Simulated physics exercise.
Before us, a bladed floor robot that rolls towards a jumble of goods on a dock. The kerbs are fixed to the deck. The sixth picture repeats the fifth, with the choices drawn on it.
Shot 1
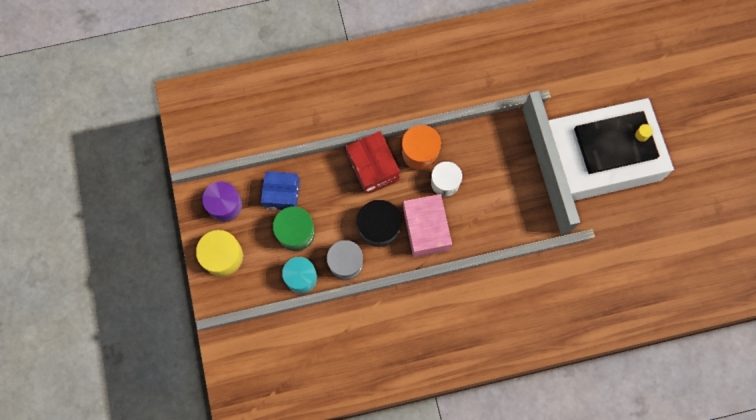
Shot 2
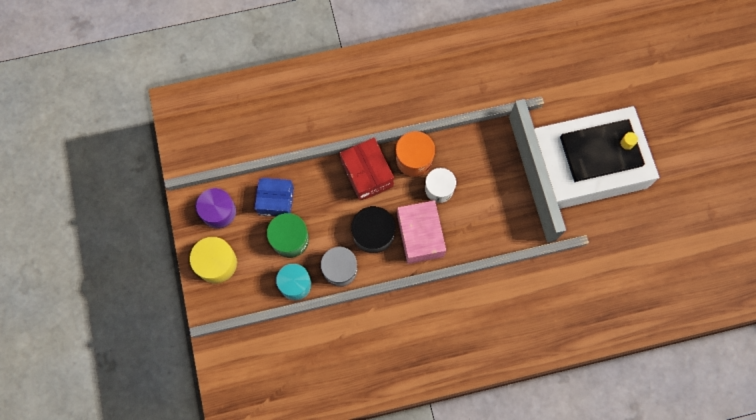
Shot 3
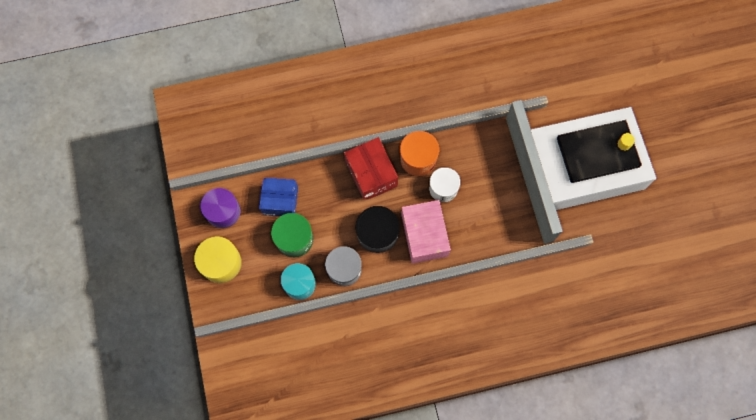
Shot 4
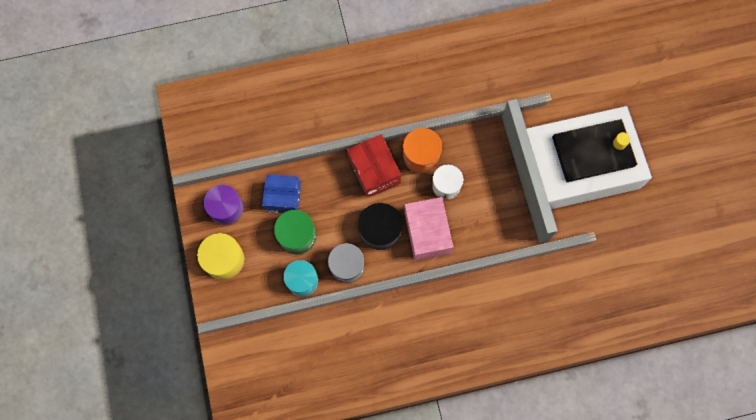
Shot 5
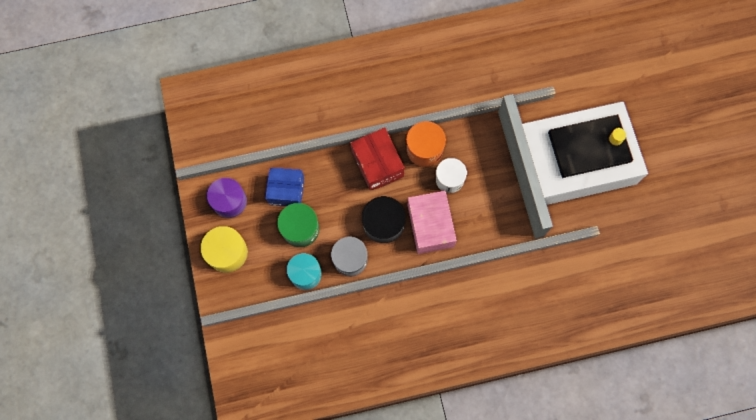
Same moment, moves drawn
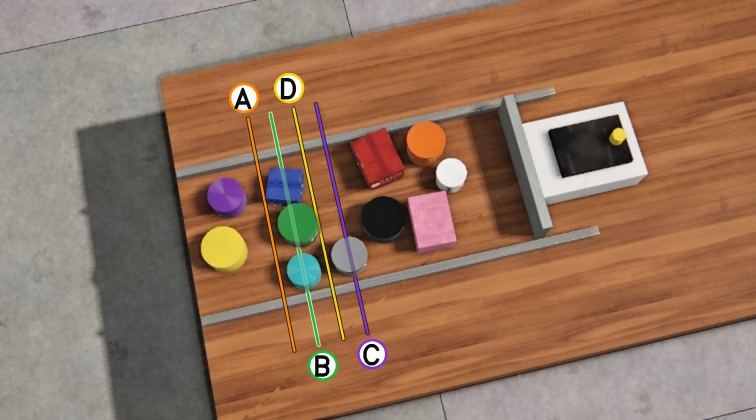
The clip opens on a wooden dock where colourful round containers and boxes sit jumbled between two grey rails, with a white, grey-bladed robot to their right. The robot rolls a short way left, narrowing the gap to the goods, which stay in place, untouched, as the view shifts slightly.
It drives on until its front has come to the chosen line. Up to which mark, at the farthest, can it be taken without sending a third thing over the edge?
It can go as far as B.
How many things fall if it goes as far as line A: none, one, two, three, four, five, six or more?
Five.
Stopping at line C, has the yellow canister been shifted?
By then, yes.
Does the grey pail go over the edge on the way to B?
No.
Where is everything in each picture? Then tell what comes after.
In the first frame, green pail (295, 229); red parcel (373, 163); white pail (446, 180).
In the second frame, robot (597, 151); grey pail (340, 268).
In the third frame, robot (594, 152); blue box (279, 198).
In the fourth frame, robot (589, 151); turquoise canister (302, 279).
In the fifth frame, robot (585, 147); yellow canister (224, 249); black pail (384, 221); green pail (299, 226).
On the marked copy, A at (270, 230); B at (294, 225); C at (341, 214); D at (318, 219).
With B. Early on, robot (501, 166); orange pail (407, 149); red parcel (371, 162).
Further on, robot (417, 185); purple canister (222, 199); green pail (260, 231).
At the end, robot (352, 199); yellow canister over the edge; purple canister over the edge; two fallen.
As for the rest, A drops five; C is within the limit but short; D is within the limit but short.
